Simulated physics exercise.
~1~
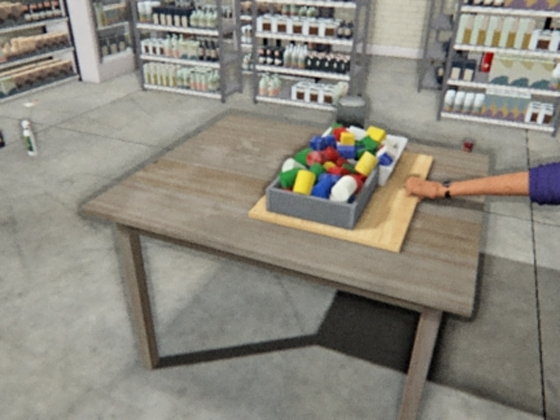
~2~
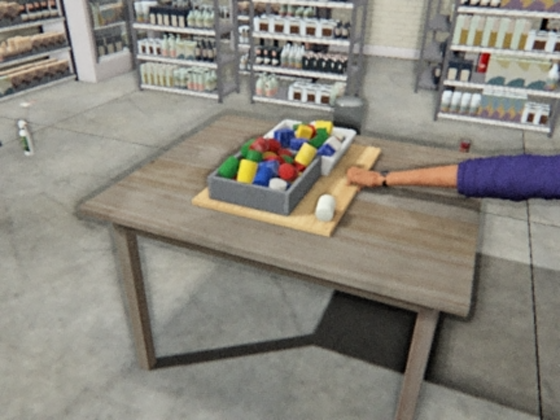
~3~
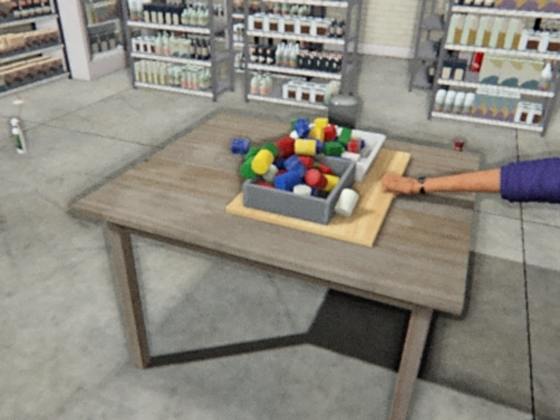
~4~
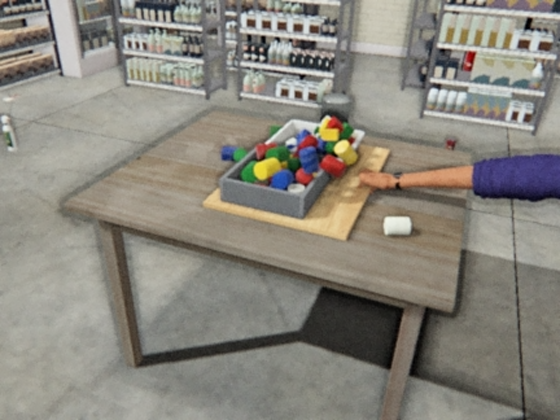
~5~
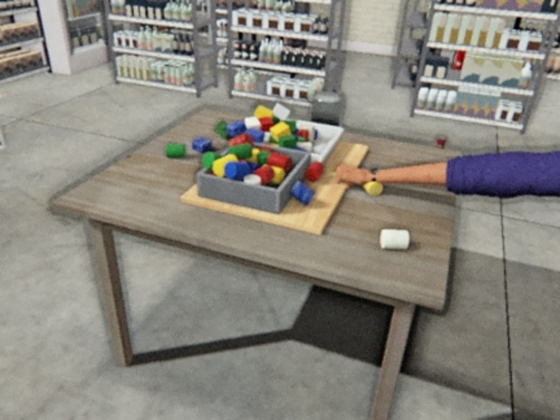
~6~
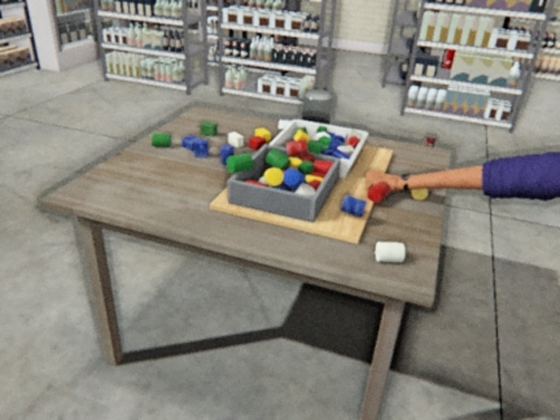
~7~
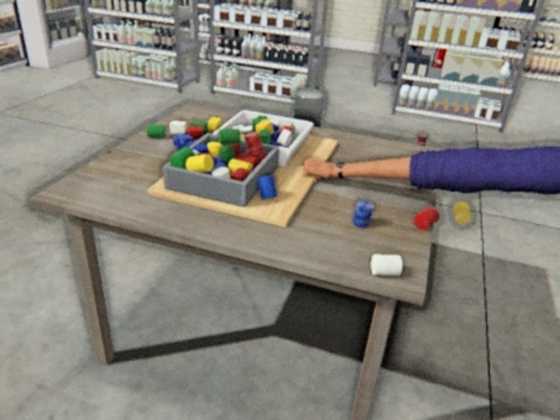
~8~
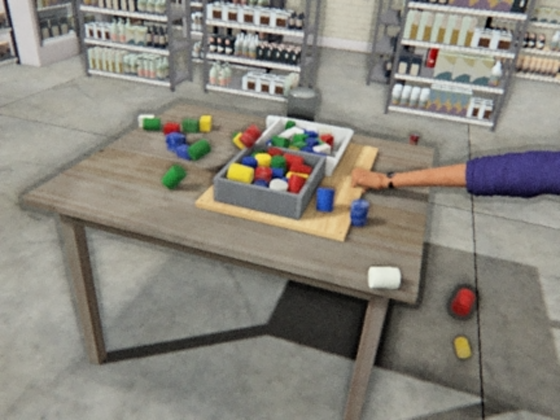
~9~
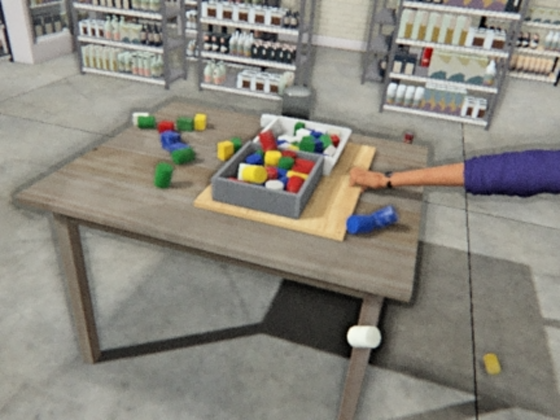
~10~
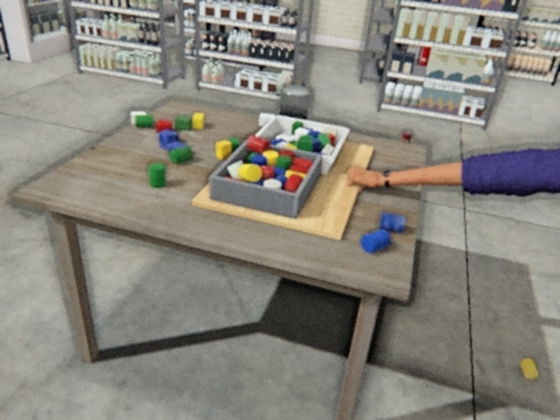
In a shop lined with shelves of bottles, a purple-sleeved arm reaches in from the right to a wooden board on a table, carrying a grey tote and a white tote heaped with colourful pieces. The hand slides the board left and then back right, and a white piece tumbles onto the tabletop. As the swings repeat, more pieces spill to both sides, and a red one and a yellow one drop off the right edge. The board comes to rest, and the white piece falls too. Finally, both totes remain partly filled, with stray pieces scattered across the table and a yellow one on the floor.
